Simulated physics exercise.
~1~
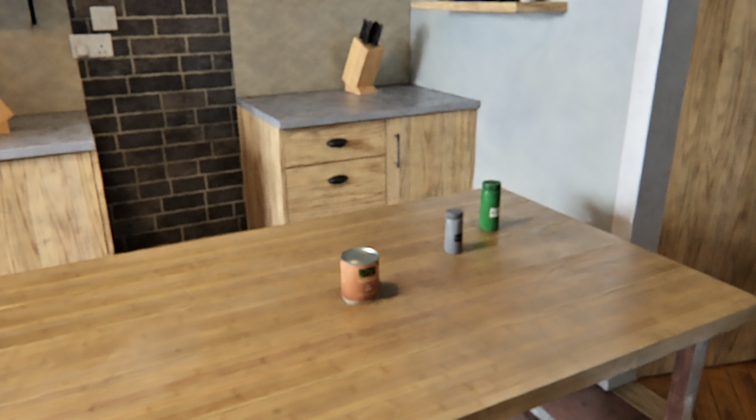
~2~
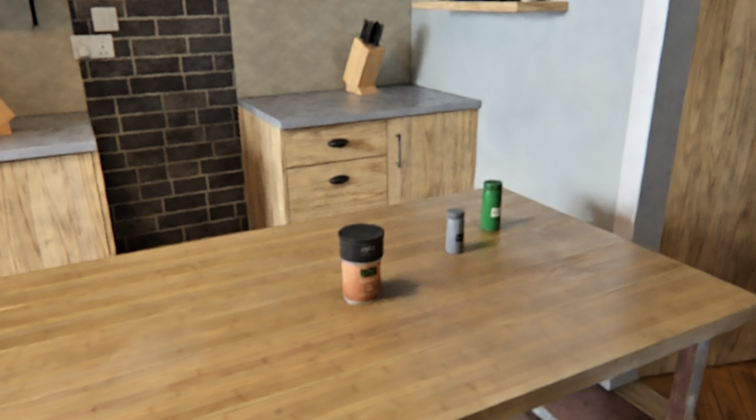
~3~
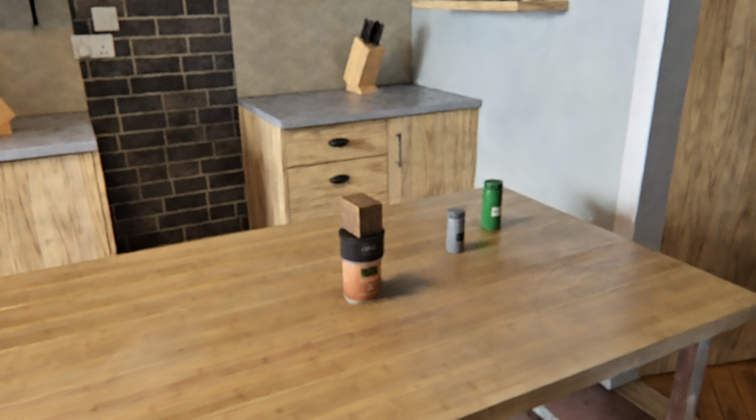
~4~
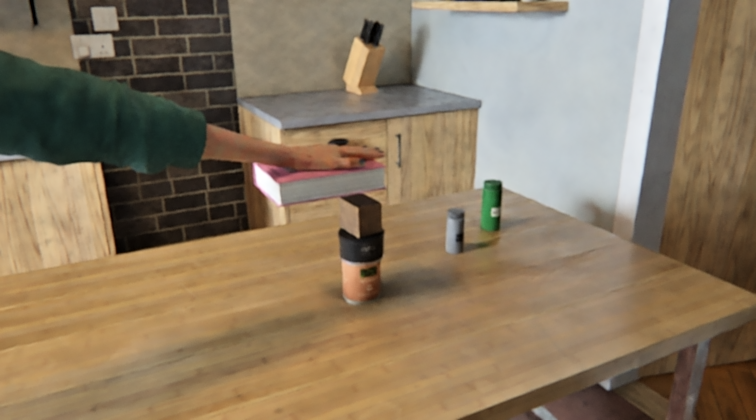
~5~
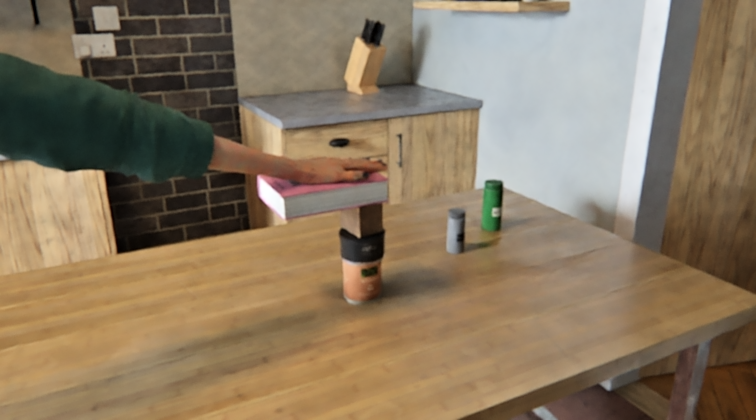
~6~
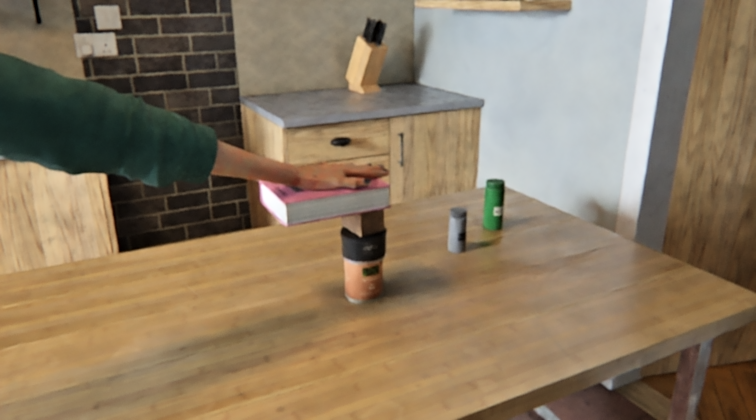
On a wooden kitchen table with grey and green containers nearby, a black tub and then a wooden block appear stacked on an orange pot, and a hand from the left lowers a pink book onto the block, keeping hold.
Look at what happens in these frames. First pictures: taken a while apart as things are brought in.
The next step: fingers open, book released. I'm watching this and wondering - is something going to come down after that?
Yes, something comes down.
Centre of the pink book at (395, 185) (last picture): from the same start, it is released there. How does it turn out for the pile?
The pile tumbles.
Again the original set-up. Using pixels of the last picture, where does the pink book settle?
At about (236, 301).
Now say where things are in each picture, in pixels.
The last thing is not in view yet, in the first picture.
The last thing is not in view yet, in the second picture.
The last thing is not in view yet; grey shaker (456, 230), in the third picture.
Still above its spot; pink book (319, 176); orange pot (362, 275), in the fourth picture.
Still above its spot; pink book (323, 188); green shaker (493, 205), in the fifth picture.
Set down, still held; pink book (325, 194); black tub (364, 243), in the sixth picture.
Then, 0.40 s after the last picture, pink book now fallen.
Then, 0.60 s after the last picture, things are still on the move.
At rest, fallen, pink book; the other 5 in place. Seen from the same camera at the end, pink book near (236, 301). The pile gives way.
